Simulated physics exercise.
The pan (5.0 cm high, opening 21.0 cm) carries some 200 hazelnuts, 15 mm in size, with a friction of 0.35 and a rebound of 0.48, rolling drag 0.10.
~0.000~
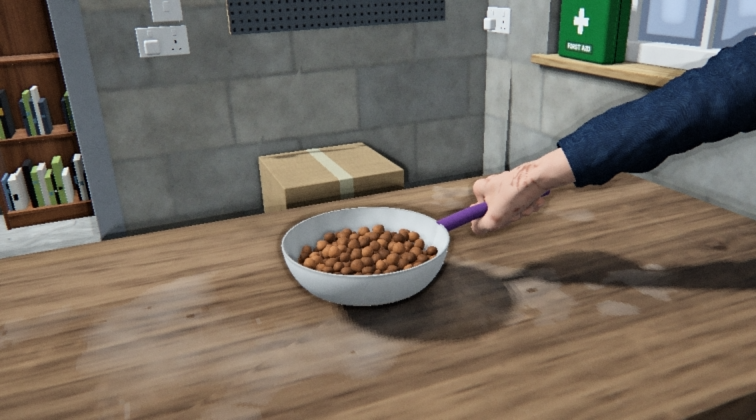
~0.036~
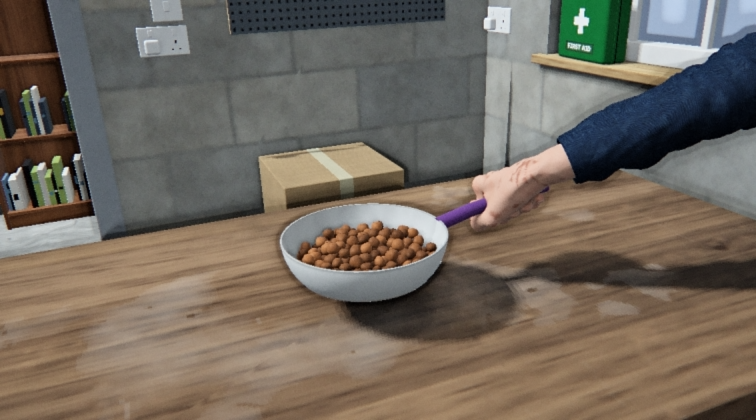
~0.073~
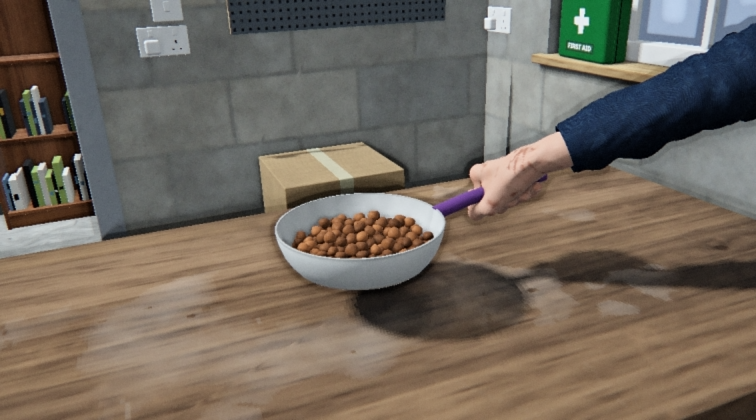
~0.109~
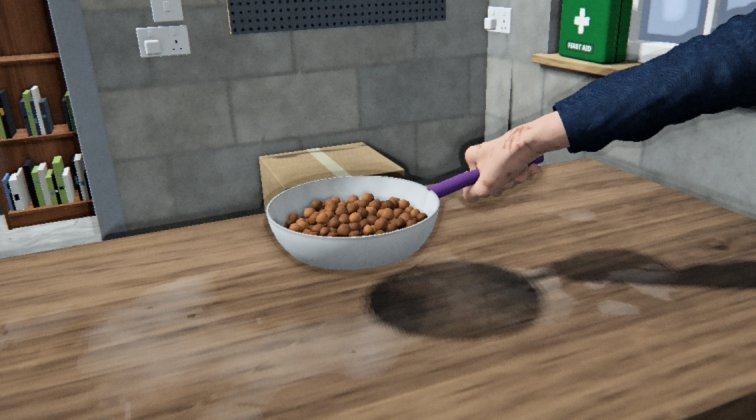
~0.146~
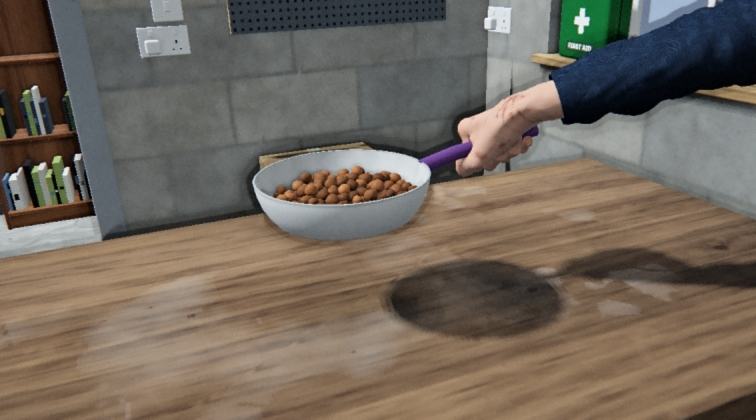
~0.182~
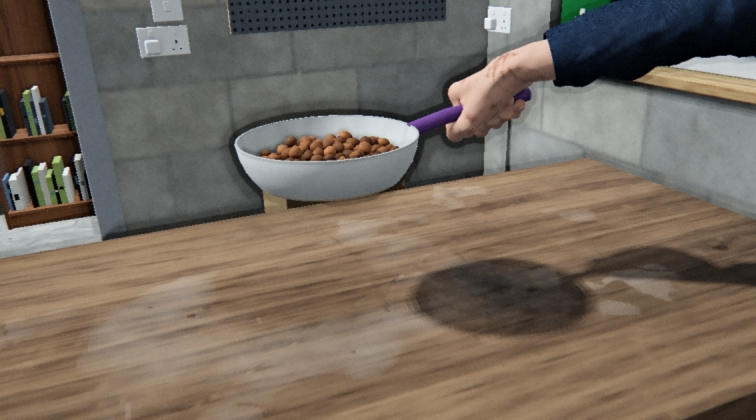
A white pan full of hazelnuts rose from a wooden table and drifted slightly left, lifted by a hand gripping its purple handle, passing in front of a cardboard box behind it.
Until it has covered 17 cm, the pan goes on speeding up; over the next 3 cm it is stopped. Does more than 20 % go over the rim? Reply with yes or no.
Yes.
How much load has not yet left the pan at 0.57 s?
I'd say close to 25 per cent.
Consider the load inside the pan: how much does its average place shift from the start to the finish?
Roughly 0.5 cm.
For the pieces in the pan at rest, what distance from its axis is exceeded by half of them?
The distance is about 6.0 centimetres.
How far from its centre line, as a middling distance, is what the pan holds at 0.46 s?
Around 8.0 cm.
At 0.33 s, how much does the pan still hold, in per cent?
Share of load: Near 0 %.
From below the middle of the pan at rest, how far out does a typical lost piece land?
About 22 cm.
Then, at 0.33 s, in the air 100 %; middle of the pieces not yet landed near (257, 34).
Then, at 0.46 s, pan 35 %, in the air 65 %; middle of the pieces not yet landed near (204, 81).
Then, at 0.57 s, pan 25 %, in the air 75 %; middle of the pieces not yet landed near (187, 199).
After 0.68 s, fallen left of where it stops 70 %, pan 25 %, in the air 5 %; middle of the pieces not yet landed near (268, 153).
In the end, at 1.2 s, fallen left of where it stops 75 %, pan 25 %.
